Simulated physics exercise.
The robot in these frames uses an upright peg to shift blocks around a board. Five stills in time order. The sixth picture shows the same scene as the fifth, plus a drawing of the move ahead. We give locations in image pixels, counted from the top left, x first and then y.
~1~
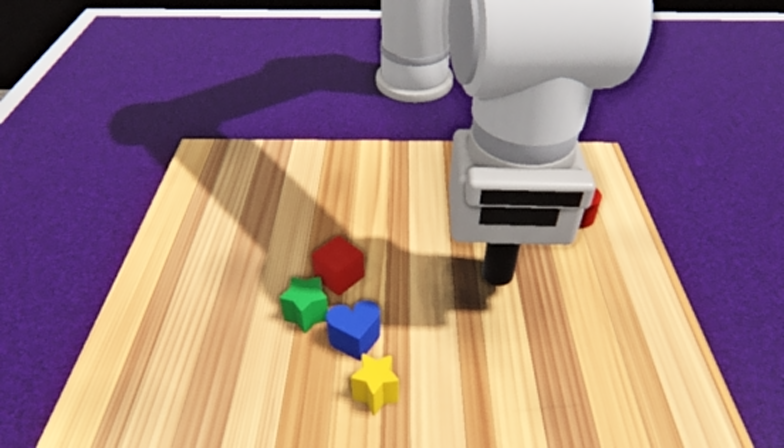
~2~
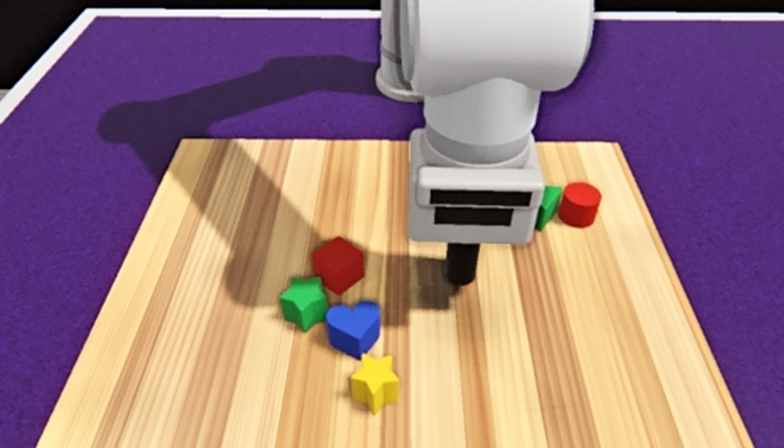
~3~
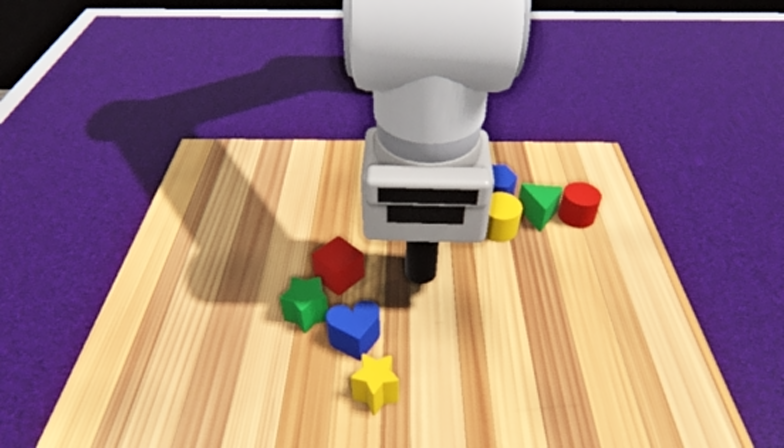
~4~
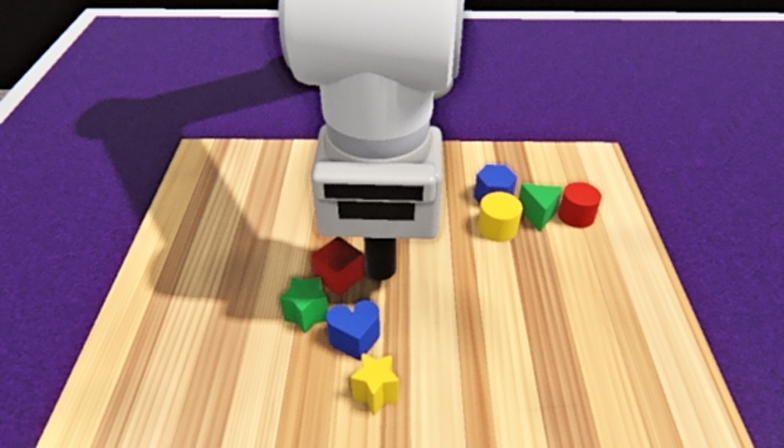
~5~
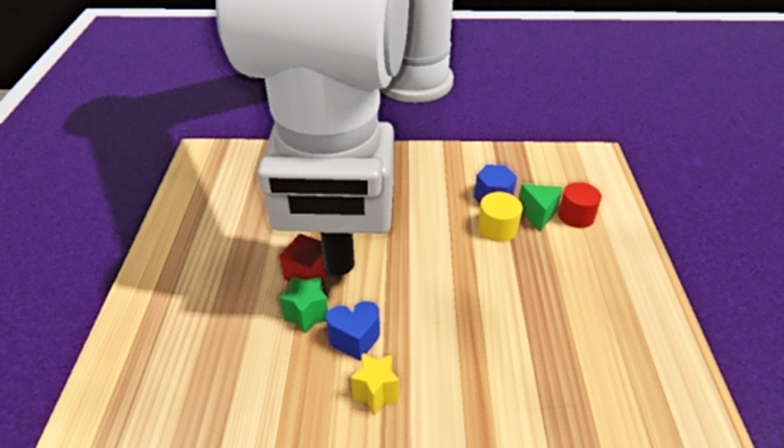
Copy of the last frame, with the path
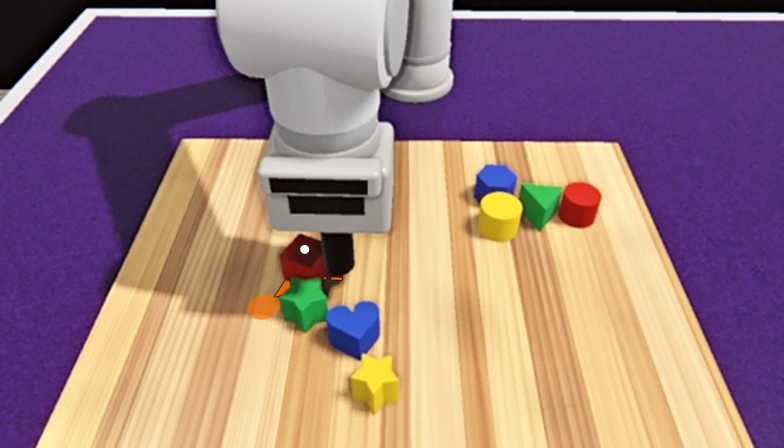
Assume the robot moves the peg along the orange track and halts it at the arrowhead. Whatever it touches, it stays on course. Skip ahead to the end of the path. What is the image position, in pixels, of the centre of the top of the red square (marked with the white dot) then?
Its top face will be centred at roughly (256, 250).
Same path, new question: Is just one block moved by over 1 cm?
Yes, that is what happens.
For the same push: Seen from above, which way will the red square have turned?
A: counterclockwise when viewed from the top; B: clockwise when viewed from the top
B (clockwise when viewed from the top)
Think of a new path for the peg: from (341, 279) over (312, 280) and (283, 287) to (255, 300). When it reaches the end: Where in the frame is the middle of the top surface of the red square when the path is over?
It comes to (249, 249).
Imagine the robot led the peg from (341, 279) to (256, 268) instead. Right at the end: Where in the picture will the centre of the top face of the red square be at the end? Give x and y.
In the picture, that point is around (216, 244).
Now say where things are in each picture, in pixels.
The first frame shows peg's lower end (498, 275); green star block (304, 291); red square (338, 253).
The second frame shows peg (460, 275); blocks still.
The third frame shows peg (421, 273); blocks still.
The fourth frame shows peg (381, 270); blocks still.
The fifth frame shows peg (340, 265); green star block (304, 291); red square (305, 249).
Drawn move, from (341, 279) via (313, 279) and (286, 289), ending at (264, 307); the dot is on the red square.
What follows on the original path. Halfway along, peg (296, 269); red square (262, 249), turned 15° clockwise.
At the end, peg (261, 293); green star block still; red square (256, 250), turned 20° clockwise.
